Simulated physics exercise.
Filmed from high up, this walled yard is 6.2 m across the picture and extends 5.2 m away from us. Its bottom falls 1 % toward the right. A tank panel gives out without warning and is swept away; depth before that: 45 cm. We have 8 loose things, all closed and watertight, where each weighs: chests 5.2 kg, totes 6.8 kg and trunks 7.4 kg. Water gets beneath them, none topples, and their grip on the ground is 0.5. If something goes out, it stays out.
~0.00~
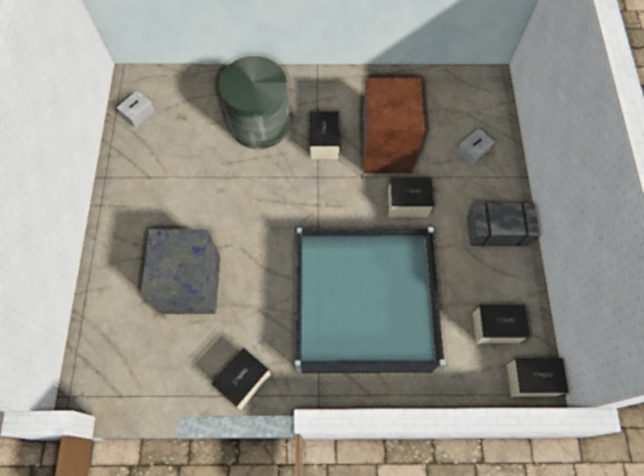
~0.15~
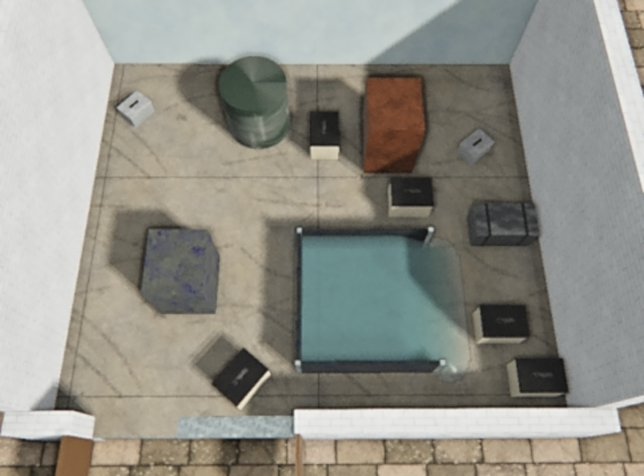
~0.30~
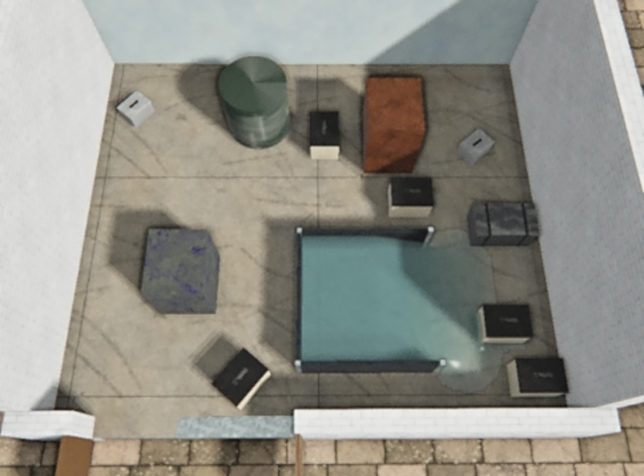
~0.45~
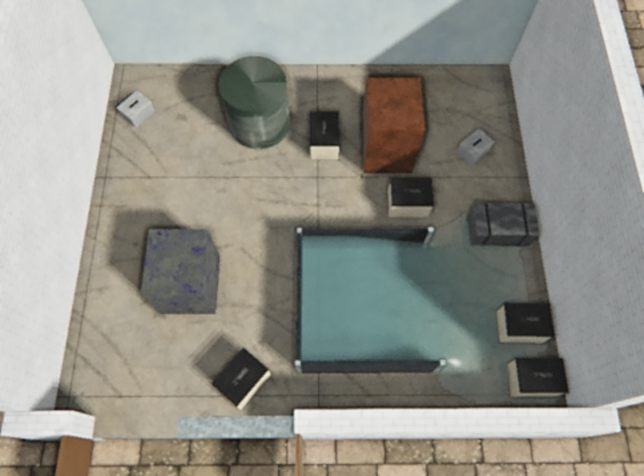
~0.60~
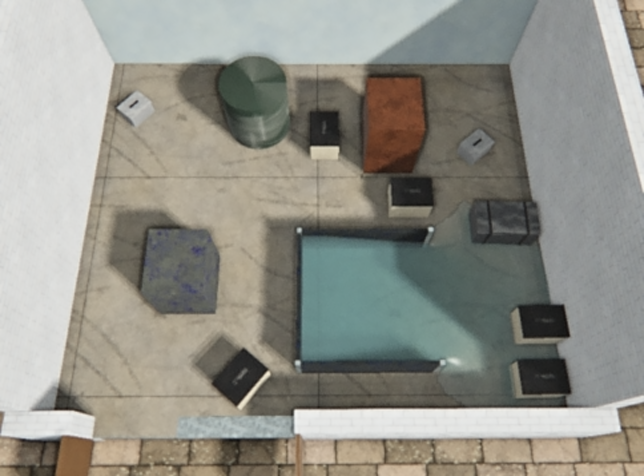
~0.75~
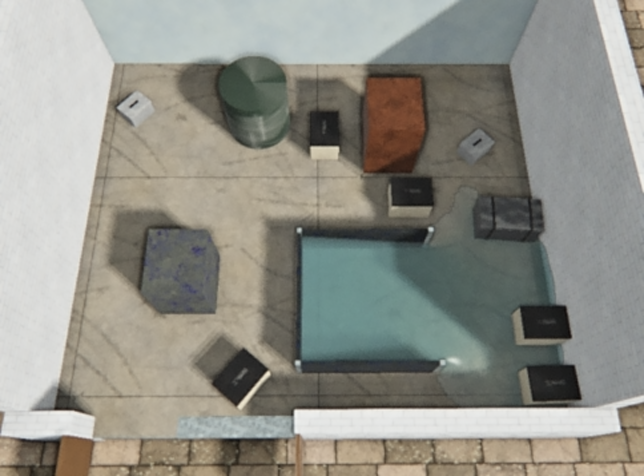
A walled yard with a pale, cracked floor and brick paving outside is seen from high above by a still camera. A square tank of blue-green water sits right of centre, with a green cylinder and a rust-coloured block behind, a dark grey block at left, and black-topped boxes scattered around. The tank's right side gives way, water spreads rightward, and one box slides right before its neighbour and a grey trunk shift slightly.
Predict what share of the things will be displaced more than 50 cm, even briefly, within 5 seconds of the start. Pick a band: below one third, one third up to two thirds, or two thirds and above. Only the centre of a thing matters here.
The share is one third up to two thirds.
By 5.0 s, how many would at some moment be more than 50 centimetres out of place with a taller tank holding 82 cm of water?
The count would be 6.
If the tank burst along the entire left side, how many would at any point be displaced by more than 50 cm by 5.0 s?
In that case the number is 2.
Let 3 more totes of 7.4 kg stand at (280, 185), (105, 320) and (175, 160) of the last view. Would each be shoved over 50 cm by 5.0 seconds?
Check, in order - not exceeded, not exceeded, not exceeded.
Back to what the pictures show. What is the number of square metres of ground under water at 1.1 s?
I'd estimate close to 7.0 m2.
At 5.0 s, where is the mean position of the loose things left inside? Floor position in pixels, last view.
Around (323, 204).
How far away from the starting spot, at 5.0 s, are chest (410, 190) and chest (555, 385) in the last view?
Shifts in order: 10 cm; 100 cm.
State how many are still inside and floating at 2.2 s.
2.
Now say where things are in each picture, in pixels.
The first picture shows a chest at (505, 320), on the bottom; a chest at (542, 375) rests on the ground; 2.6 m2 under water; 0 of 8 have shifted.
The second picture shows a chest at (505, 320) rests on the ground; a chest at (542, 375) rests on the ground; 3.3 m2 under water; 0 of 8 have shifted.
The third picture shows a chest at (508, 320) rests on the ground, 4 cm from its start; a chest at (542, 375) rests on the ground; 4.2 m2 under water; 0 of 8 have shifted.
The fourth picture shows a chest at (530, 319) rests on the ground, 29 cm from its start; a chest at (542, 375), on the bottom; 5.2 m2 under water; 1 of 8 have shifted.
The fifth picture shows a chest at (545, 321) rests on the ground, 47 cm from its start; a chest at (544, 377) rests on the ground; water covers 6.0 m2; 1 of 8 have shifted.
The sixth picture shows a chest at (546, 322) floats, 48 cm from its start; a chest at (555, 383), on the bottom, 15 cm from its start; 6.5 m2 under water; 3 of 8 have shifted.
After 1.1 s 0 of 8 are over 50 cm from their spots; 2 afloat.
After 2.2 s 2 of 8 are over 50 cm from their spots; 2 afloat.
After 3.5 s 4 of 8 are over 50 cm from their spots; 3 afloat.
After 5.0 s 5 of 8 are over 50 cm from their spots, and 5 have been at some point; 3 afloat.
